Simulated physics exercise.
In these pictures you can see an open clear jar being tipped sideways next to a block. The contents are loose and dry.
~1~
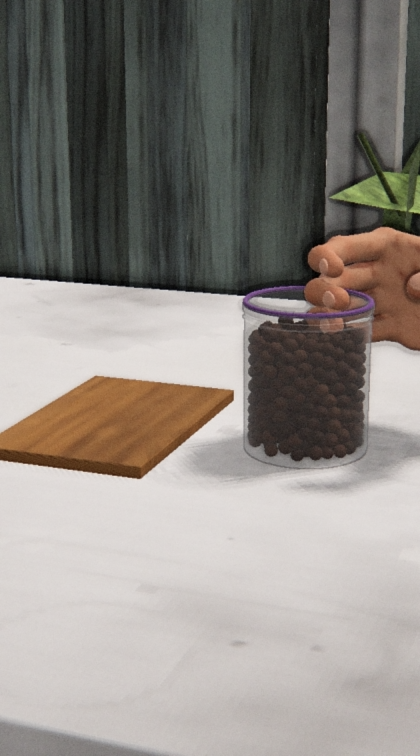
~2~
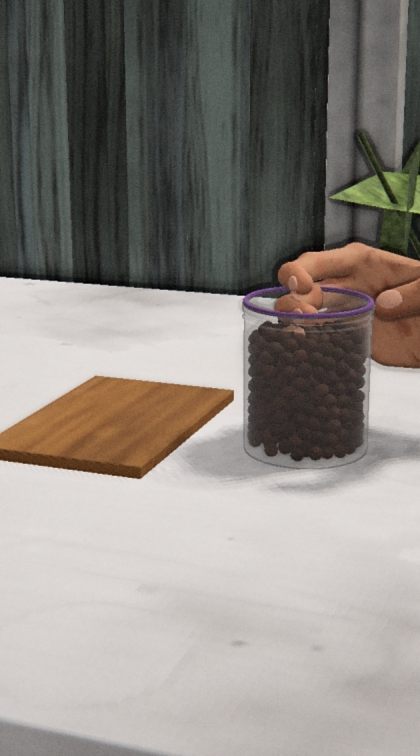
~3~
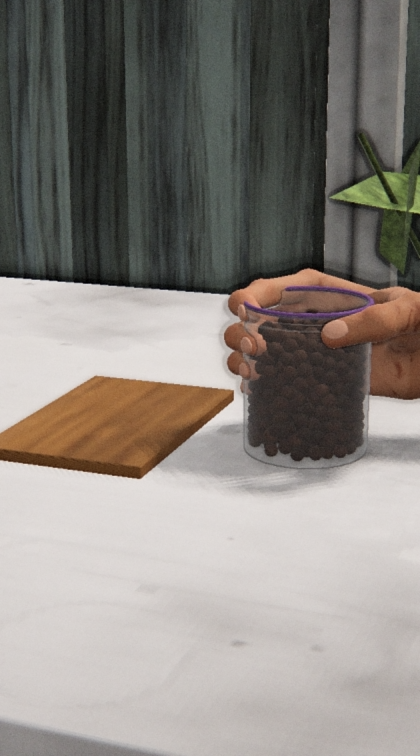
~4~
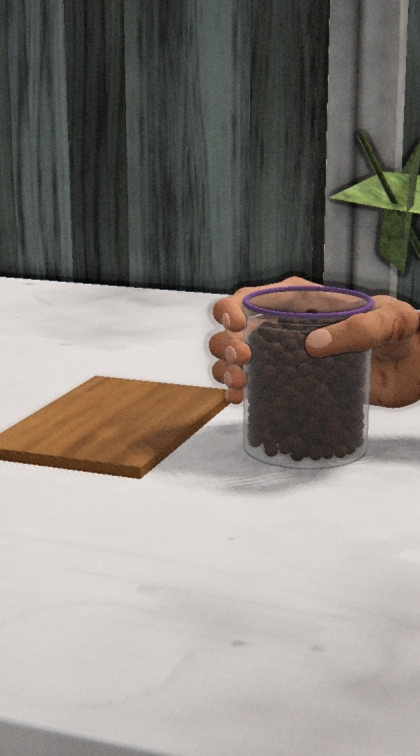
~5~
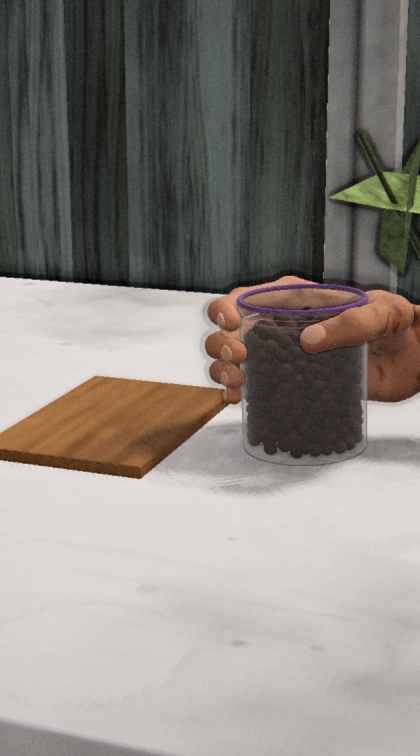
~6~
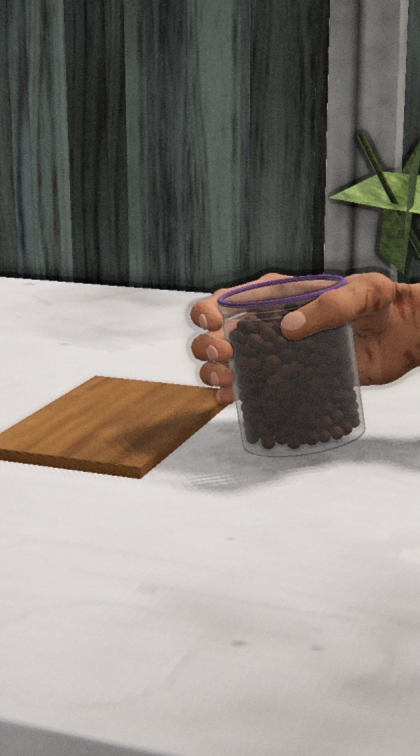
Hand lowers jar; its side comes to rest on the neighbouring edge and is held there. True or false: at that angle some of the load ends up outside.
True.
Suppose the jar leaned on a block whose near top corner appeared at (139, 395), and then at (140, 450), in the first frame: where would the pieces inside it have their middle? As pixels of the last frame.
Case 1: (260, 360); case 2: (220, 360).
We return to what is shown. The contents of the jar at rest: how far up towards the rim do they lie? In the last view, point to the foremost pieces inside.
I'd point to about (125, 377) in the last view.
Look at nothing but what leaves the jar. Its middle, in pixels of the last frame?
Once it settles, the centre lies close to (81, 404).
Then, 0.48 s past the last view, the jar leans 35°; everything is still inside.
Then, 1.00 s past the last view, the jar leans 62°; everything is still inside.
Then, 1.61 s past the last view, the jar rests on the block at 77°; a small part of the allspice berries out of it.
Finally, the jar rests on the block at 77°; a small part of the allspice berries out of it.
